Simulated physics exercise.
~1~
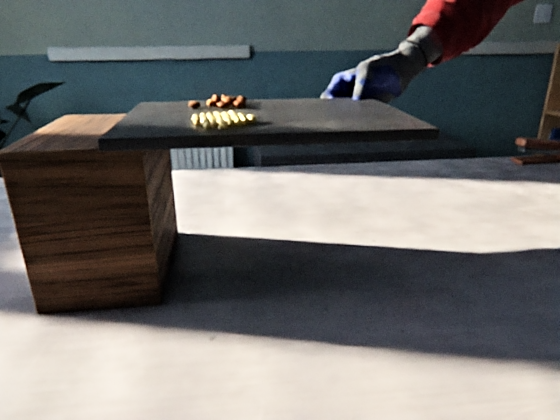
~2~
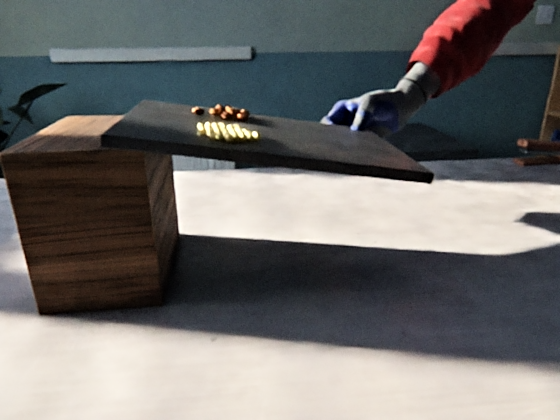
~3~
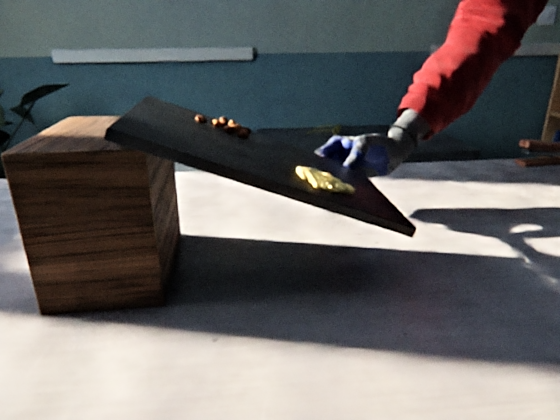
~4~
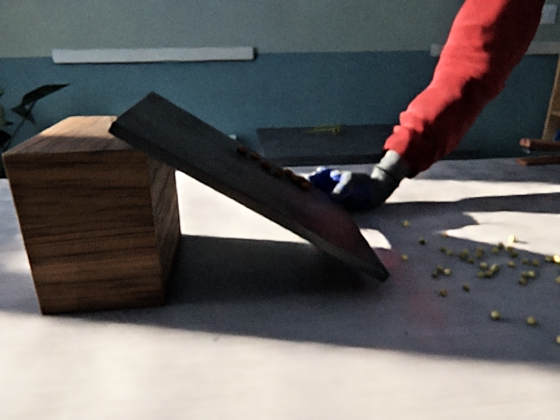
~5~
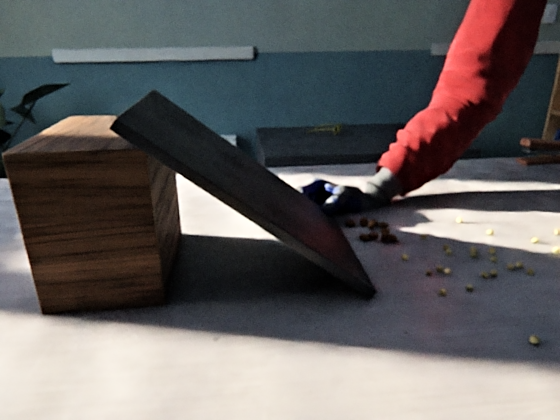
In this clip, a gloved hand lowers the right end of a dark board propped on a wooden block, and a pale yellowish handful slides off first, scattering far to the right, before a reddish-brown handful follows and ends nearer the foot of the slope.
